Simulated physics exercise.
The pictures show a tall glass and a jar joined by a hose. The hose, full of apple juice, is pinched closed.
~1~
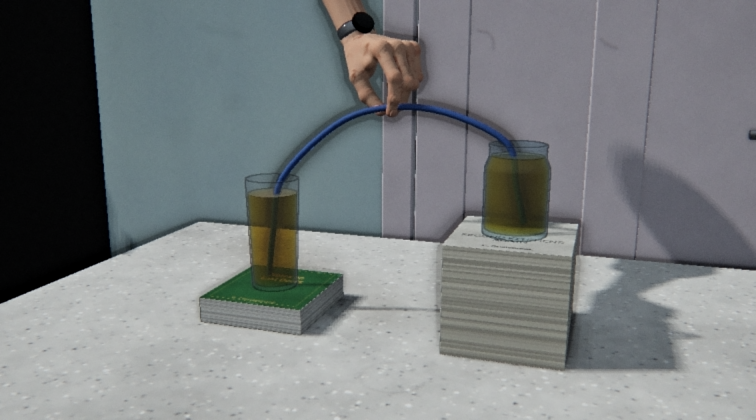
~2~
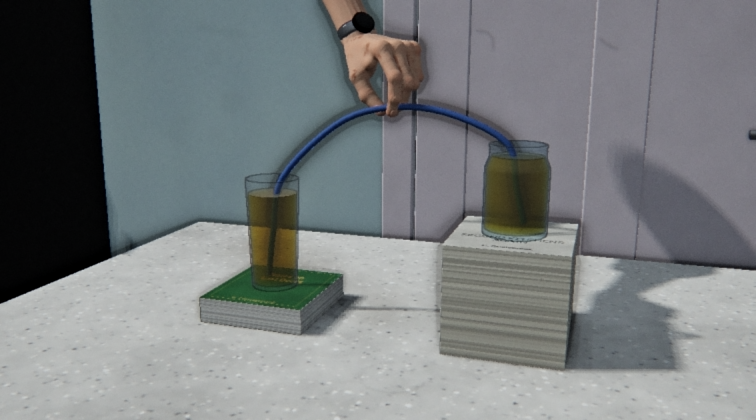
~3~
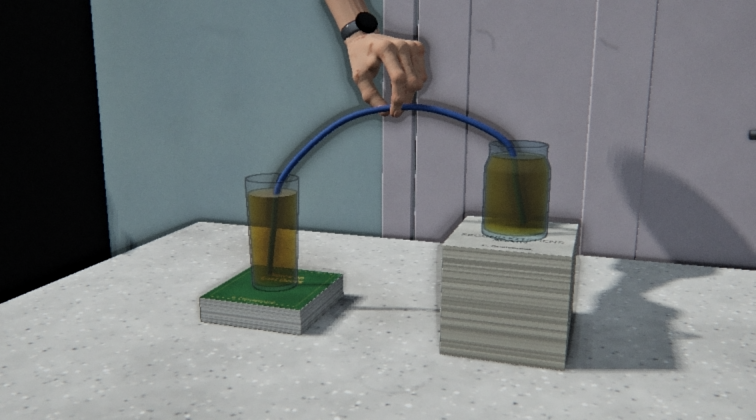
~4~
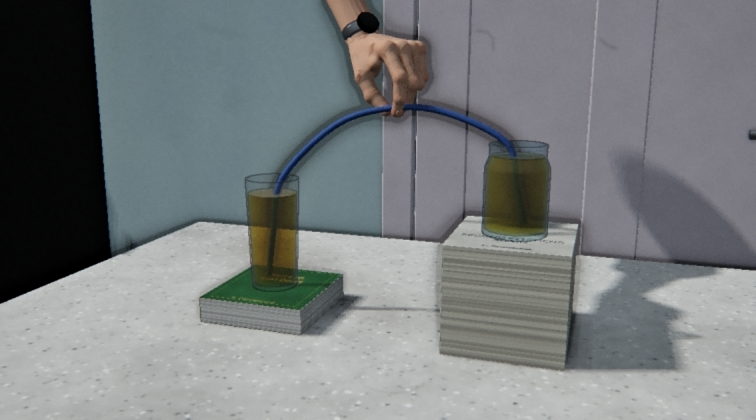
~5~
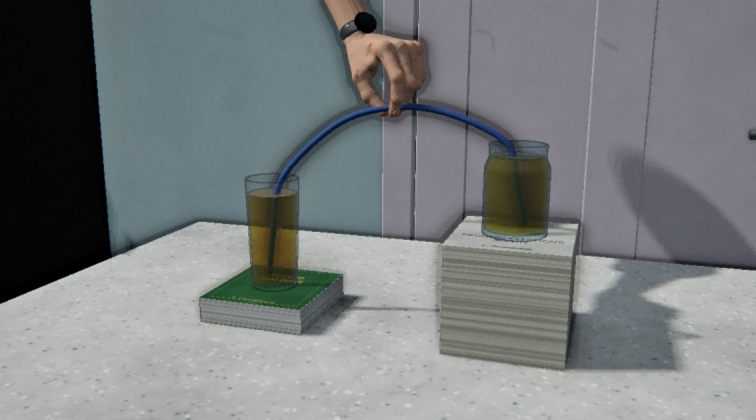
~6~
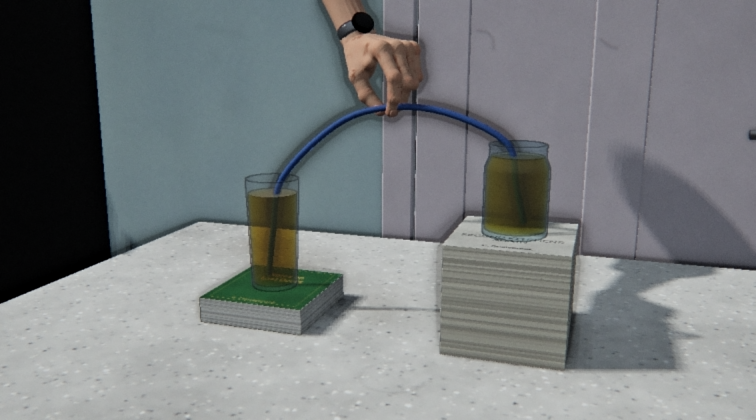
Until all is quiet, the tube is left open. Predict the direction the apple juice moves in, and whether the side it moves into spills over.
Flow: To the left; taker: Spills over.
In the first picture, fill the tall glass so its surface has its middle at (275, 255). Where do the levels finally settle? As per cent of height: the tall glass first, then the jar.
The first ends at 85 per cent, the second at 25 per cent.
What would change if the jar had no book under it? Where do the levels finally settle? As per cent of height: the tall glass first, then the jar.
Once things settle, the first sits at 50 percent and the second at 100 percent.
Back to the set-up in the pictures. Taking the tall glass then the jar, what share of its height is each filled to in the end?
Roughly 100 % and 40 %.
A moment on, the tall glass is full to the brim; the jar is about two thirds full.
Further on, the tall glass is full to the brim; the jar is about half full; a puddle lies under the lower one.
When it is over, the tall glass is full to the brim; the jar is about half full; a puddle lies under the lower one; the two surfaces are level.
